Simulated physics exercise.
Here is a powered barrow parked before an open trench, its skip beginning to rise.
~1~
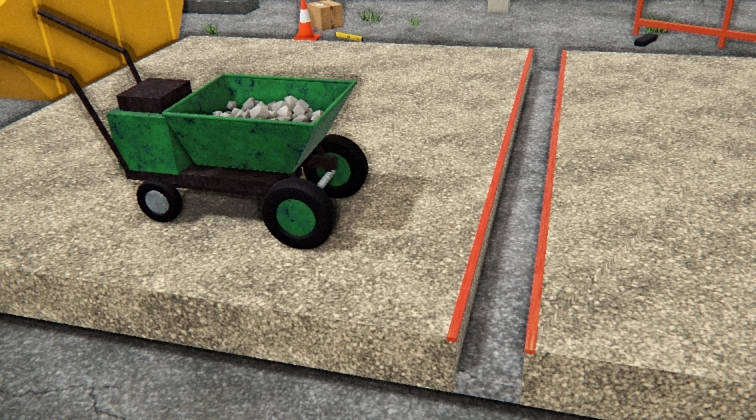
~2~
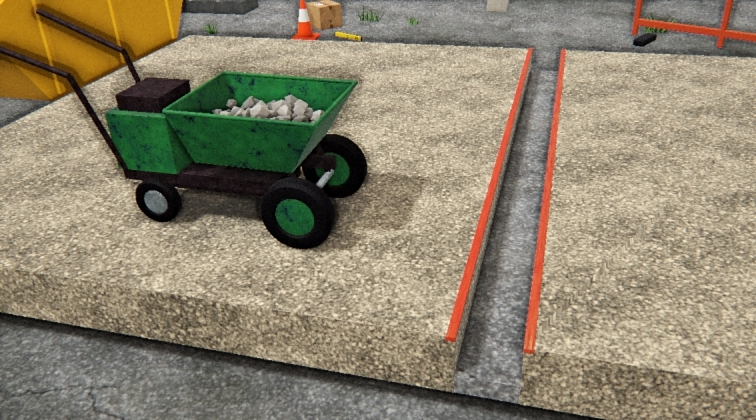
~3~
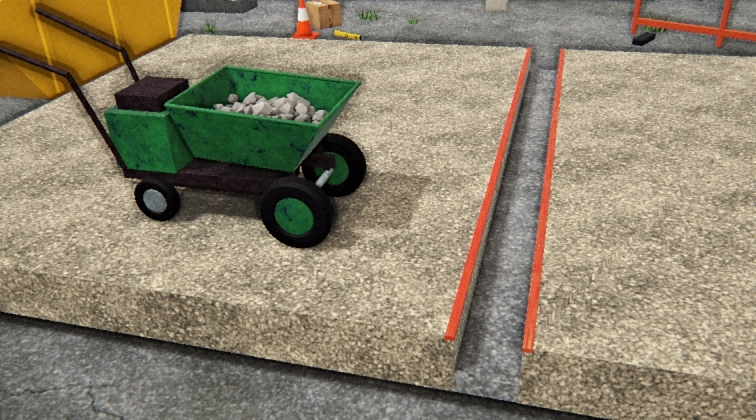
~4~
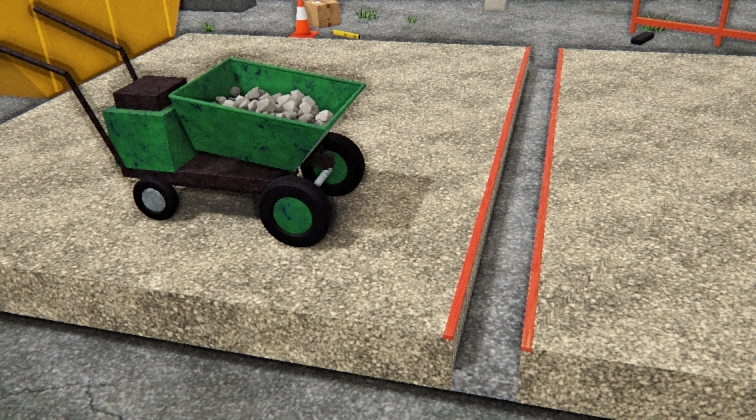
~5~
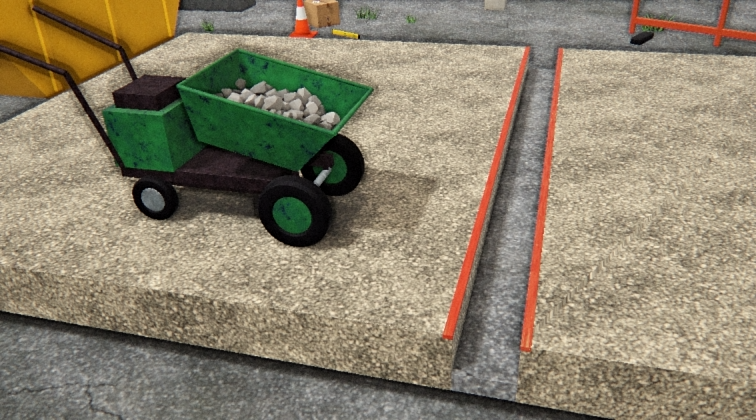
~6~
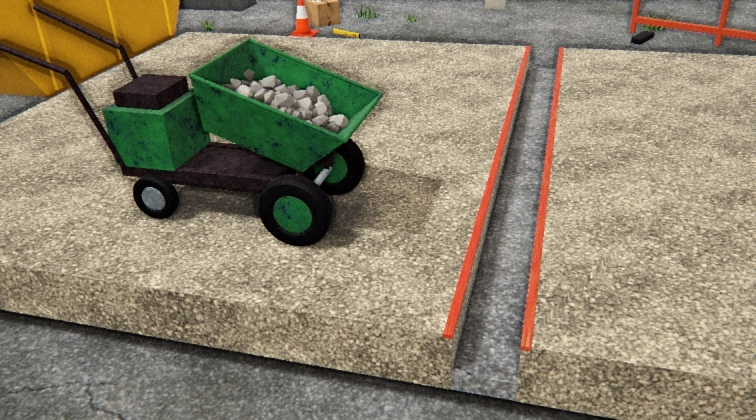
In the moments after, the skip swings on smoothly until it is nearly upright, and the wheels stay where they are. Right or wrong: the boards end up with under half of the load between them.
Right, they have under half.
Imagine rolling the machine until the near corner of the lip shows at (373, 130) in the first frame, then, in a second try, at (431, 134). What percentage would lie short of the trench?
About 10 percent the first time, about 0 percent the second.
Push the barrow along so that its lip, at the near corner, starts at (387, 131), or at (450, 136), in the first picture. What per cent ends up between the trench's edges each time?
100 and 10 in a hundred, in that order.
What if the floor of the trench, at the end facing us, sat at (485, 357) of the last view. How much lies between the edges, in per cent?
I'd say roughly 20 in a hundred.
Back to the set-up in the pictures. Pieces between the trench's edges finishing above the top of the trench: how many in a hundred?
0 per cent, near enough.
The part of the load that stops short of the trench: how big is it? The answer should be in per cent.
I'd estimate about 55 per cent of the load.
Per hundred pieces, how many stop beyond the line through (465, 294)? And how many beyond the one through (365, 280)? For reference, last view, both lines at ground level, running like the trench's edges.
Roughly 30 per cent, then roughly 80 per cent.
Soon after the last picture, skip tipped steeply; all in the skip.
A little later, skip tipped right over; most in the skip; a small part short of the trench; a stray few falling.
Later still, skip tipped right over; about a quarter in the skip; about half short of the trench; about a quarter in or heaped over the trench.
By the end, skip tipped right over; about a quarter in the skip; about half short of the trench; about a quarter in or heaped over the trench; none beyond it.
